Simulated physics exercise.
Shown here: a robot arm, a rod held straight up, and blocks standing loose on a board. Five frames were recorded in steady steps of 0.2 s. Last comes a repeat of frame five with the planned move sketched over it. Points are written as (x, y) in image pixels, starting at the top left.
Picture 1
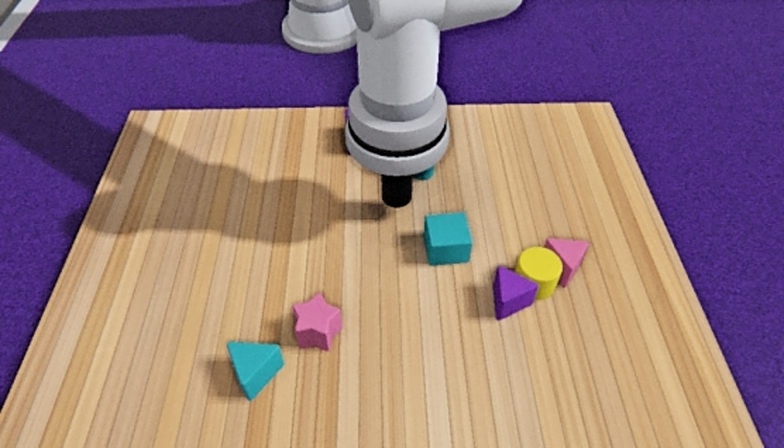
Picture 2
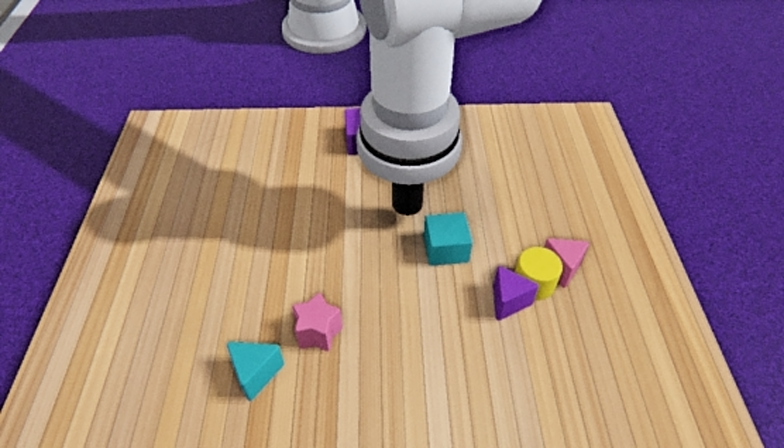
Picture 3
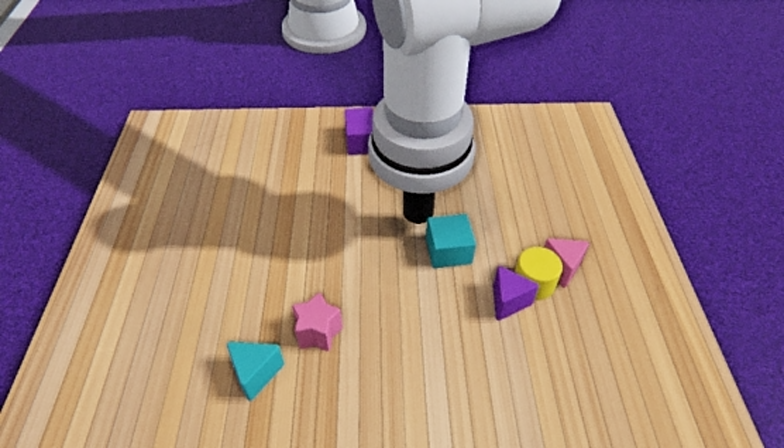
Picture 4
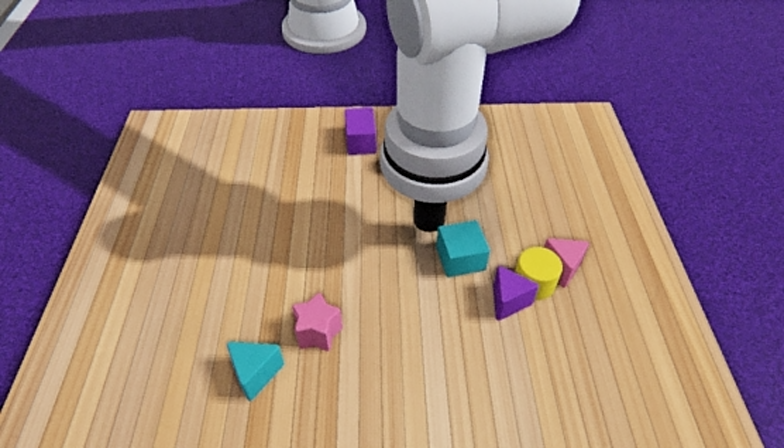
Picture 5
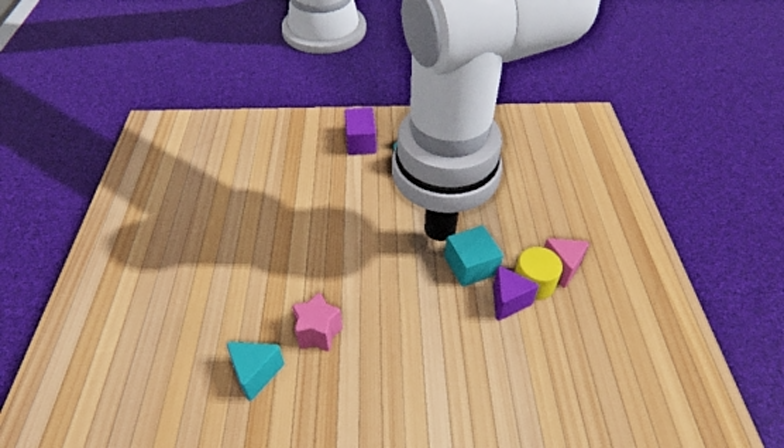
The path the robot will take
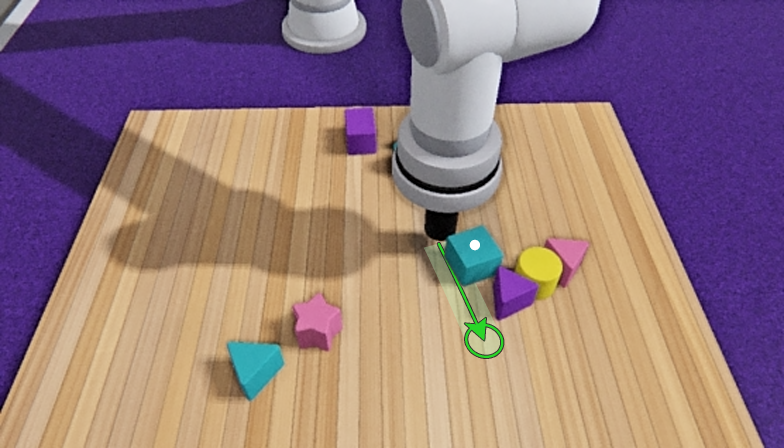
A light wooden board lies on a purple surface, seen from above at an angle by a still camera. A grey robot arm with a black rod stands over a turquoise block, with a purple triangle, yellow disc and pink triangle at right, a pink star and turquoise triangle lower left, and a purple block behind. The rod moves right and toward the viewer, pushing the turquoise block a short way toward the purple triangle while turning it slightly.
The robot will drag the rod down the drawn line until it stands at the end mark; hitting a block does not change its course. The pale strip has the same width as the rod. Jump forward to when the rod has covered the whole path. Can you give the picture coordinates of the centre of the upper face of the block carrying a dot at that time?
(516, 288)
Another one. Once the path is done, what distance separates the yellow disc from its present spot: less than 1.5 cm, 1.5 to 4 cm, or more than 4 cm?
The block winds up within 1.5 cm of where it is now.
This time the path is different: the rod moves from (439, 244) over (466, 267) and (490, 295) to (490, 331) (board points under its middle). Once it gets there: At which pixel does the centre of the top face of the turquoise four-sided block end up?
Answer: (538, 284).
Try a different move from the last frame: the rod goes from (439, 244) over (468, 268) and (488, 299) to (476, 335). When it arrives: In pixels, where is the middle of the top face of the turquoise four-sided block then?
Pixel (534, 285).
Drawn move, in a line from (439, 244) to (484, 341); the dot is on the turquoise four-sided block.
What follows on the original path. One third of the way, rod (455, 259); turquoise four-sided block (495, 262), turned 50° anticlockwise; purple triangle (527, 290), turned 20° clockwise.
Two thirds of the way, rod (471, 293); turquoise four-sided block (513, 285), turned 75° anticlockwise; purple triangle (557, 300); yellow disc (552, 268); pink triangle (573, 247).
At the end, rod (487, 327); turquoise four-sided block (516, 288), turned 85° anticlockwise; purple triangle (562, 301), turned 15° anticlockwise; yellow disc (552, 268); pink triangle (573, 247).
